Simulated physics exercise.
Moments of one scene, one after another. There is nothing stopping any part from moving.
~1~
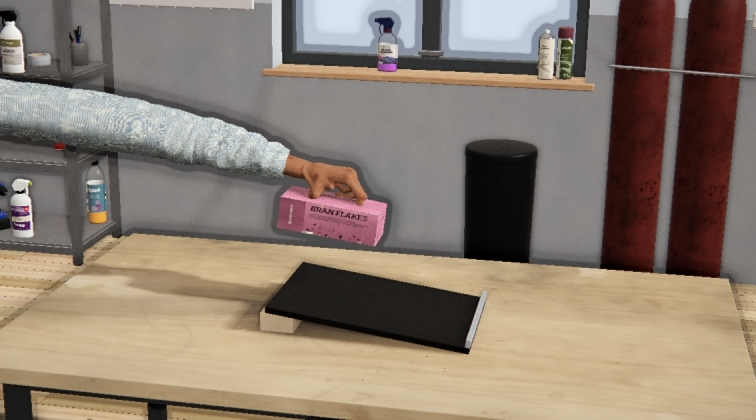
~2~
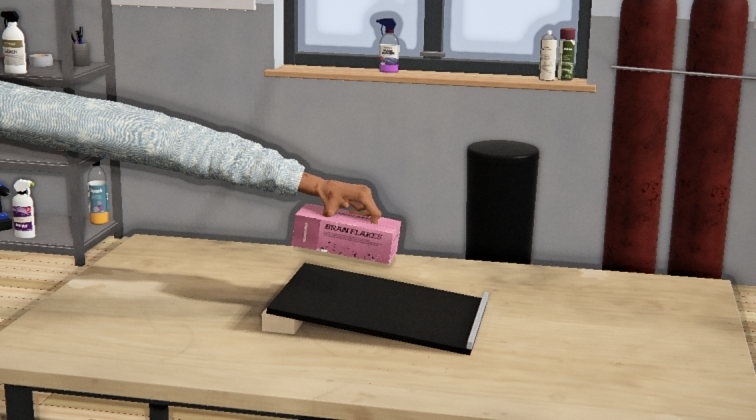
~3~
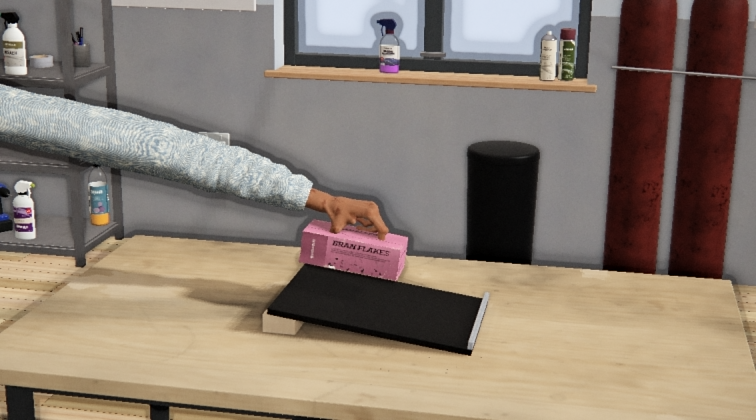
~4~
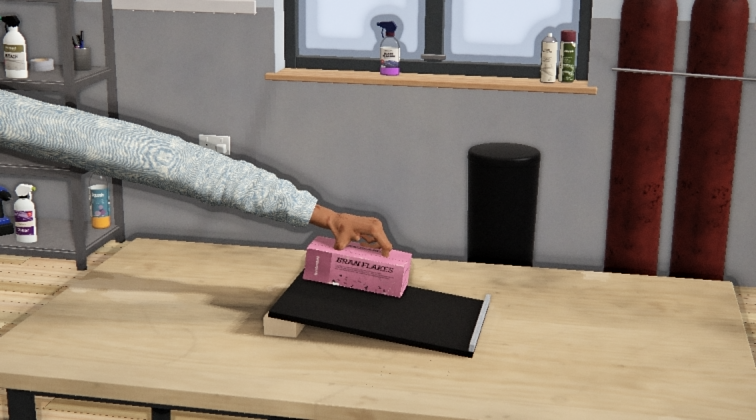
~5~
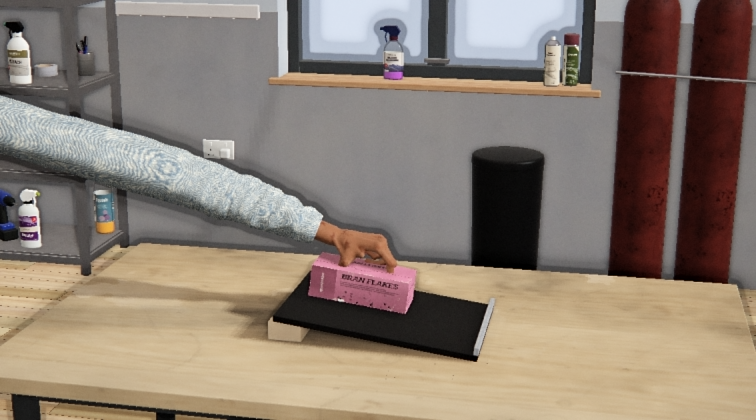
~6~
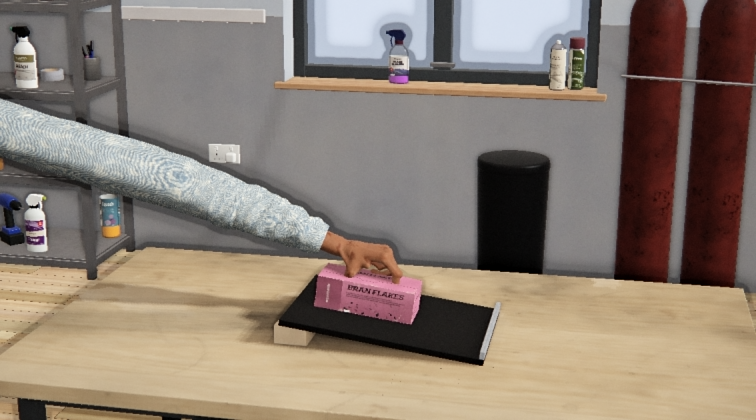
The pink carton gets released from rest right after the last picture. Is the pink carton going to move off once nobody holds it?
No, it stays put.
Then, 0.20 s past the last view, nothing moves.
Then, 0.50 s past the last view, pink carton resting near (369, 293).
Finally, it is still in place. Final places as the last picture's camera would see them, pink carton near (369, 293). The pink carton stays where it is put.
